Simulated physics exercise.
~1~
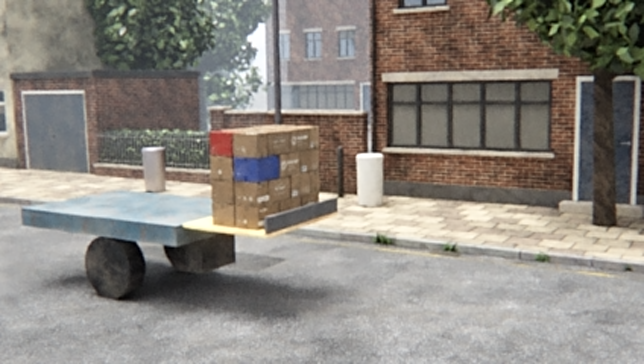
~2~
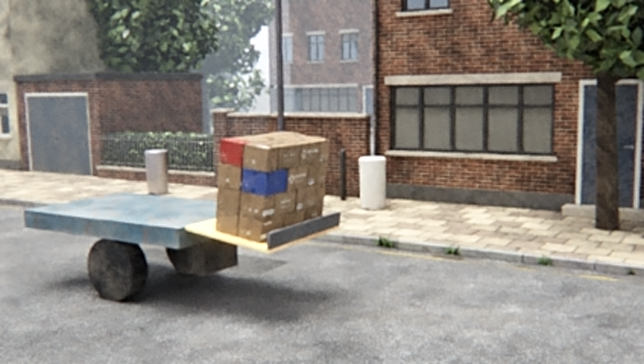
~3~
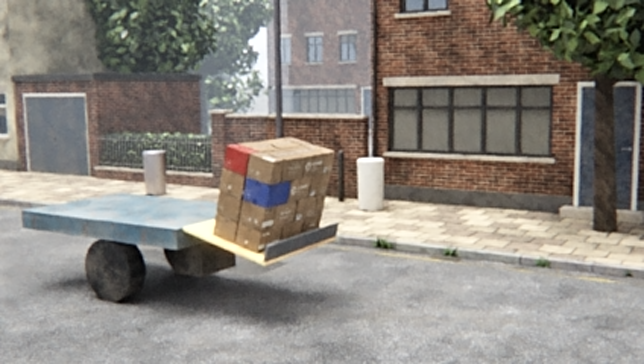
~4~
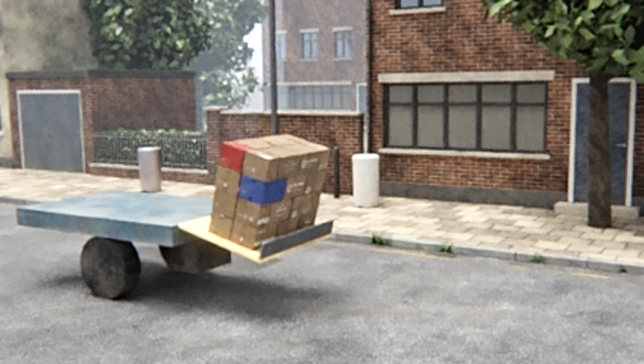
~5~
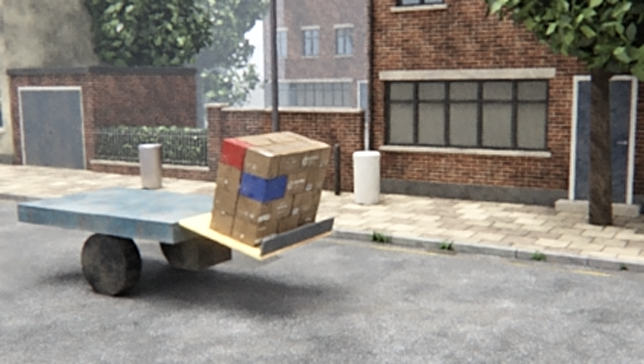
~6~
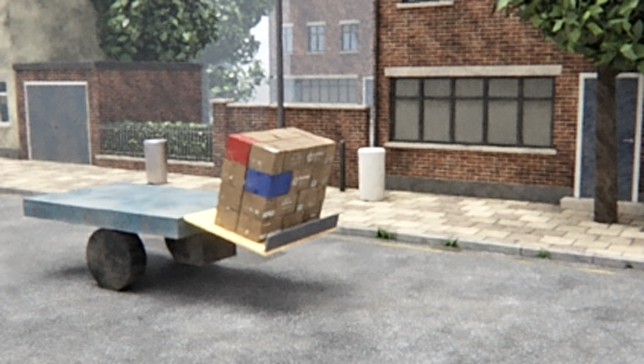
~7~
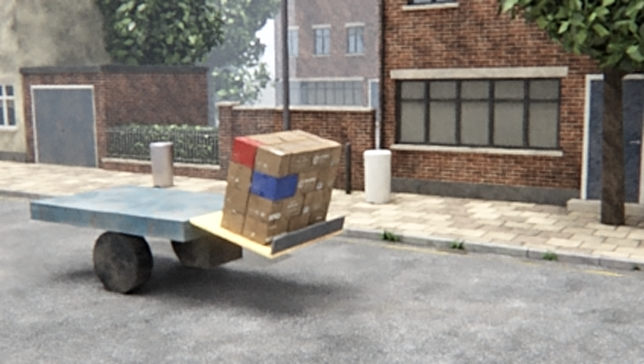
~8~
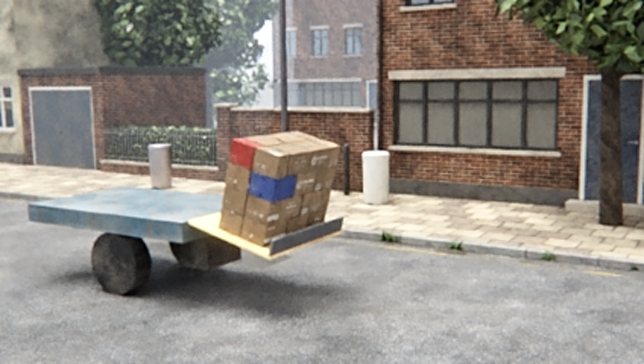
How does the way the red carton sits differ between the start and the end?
At the start the red carton sits upright at the top of the stack. By the end it is leaning over to the right along with the tilted flap.
